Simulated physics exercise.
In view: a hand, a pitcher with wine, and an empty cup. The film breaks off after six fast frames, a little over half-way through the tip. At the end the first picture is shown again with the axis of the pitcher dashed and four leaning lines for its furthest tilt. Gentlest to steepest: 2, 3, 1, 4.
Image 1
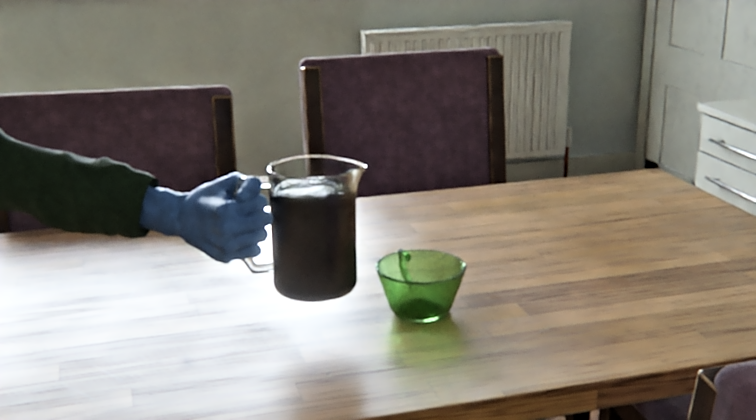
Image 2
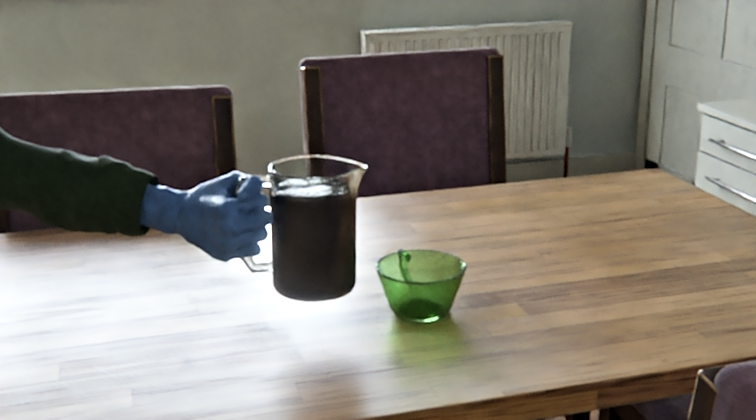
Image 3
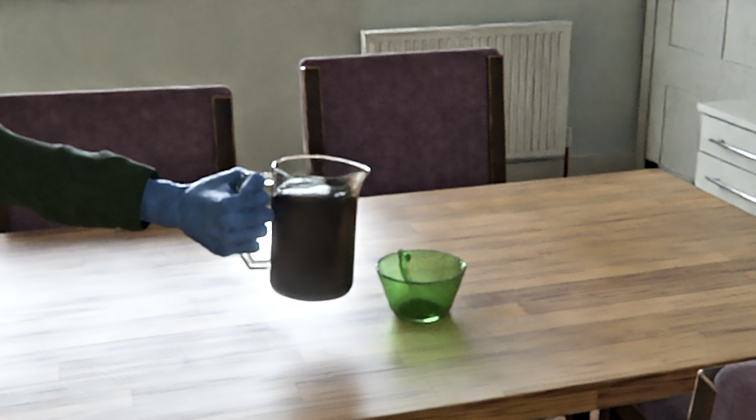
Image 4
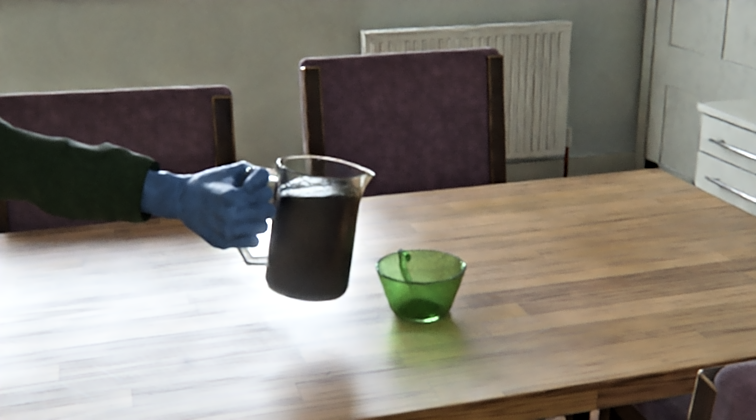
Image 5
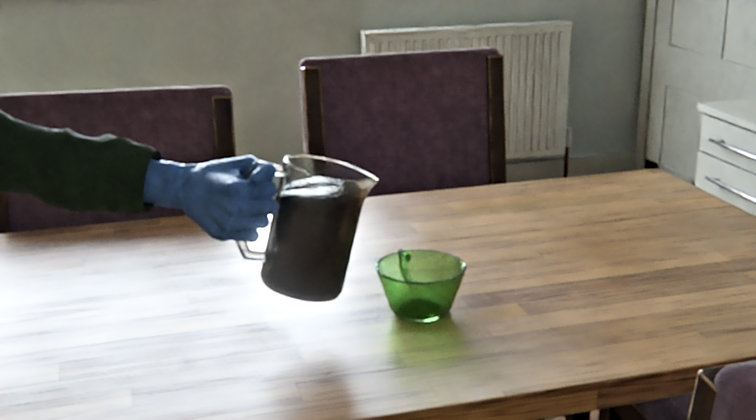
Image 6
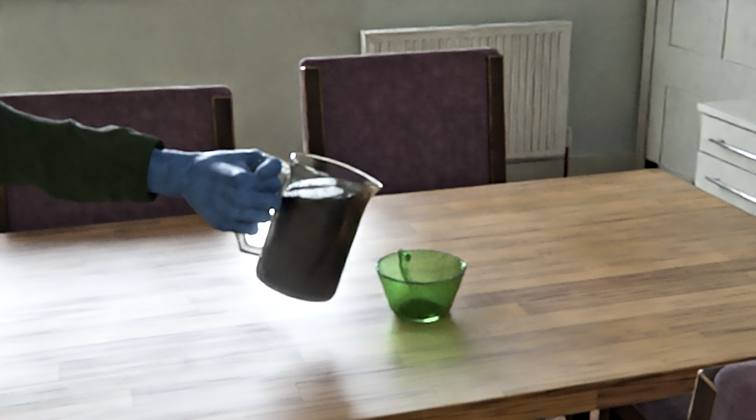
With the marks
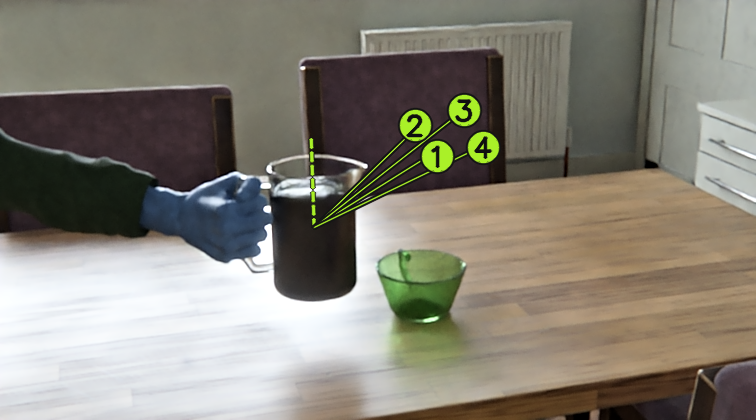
A glass pitcher of very dark liquid is held above a wooden dining table, seen from slightly above by a camera that stays still. A blue hand in a dark green sleeve grips its handle from the left, with a green cup to the right and purple chairs, a white radiator and white drawers beyond. The pitcher starts upright, then slowly leans rightward, its liquid staying inside.
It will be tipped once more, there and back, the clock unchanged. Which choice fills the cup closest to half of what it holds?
3 is best.
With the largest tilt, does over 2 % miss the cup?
Yes.
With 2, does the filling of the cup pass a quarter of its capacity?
Yes, clearly.
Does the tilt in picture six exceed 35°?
No, it does not.
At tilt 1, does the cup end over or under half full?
Over.
On the marked copy, 1 at (420, 161); 2 at (404, 139); 3 at (450, 120); 4 at (467, 153).
With 1, the cup ends with about 73 % of what it can hold.
With 2, the cup ends with about 34 % of what it can hold.
With 3, the cup ends with about 53 % of what it can hold.
With 4, the cup ends with about 82 % of what it can hold; 9 % of the wine is spilt.
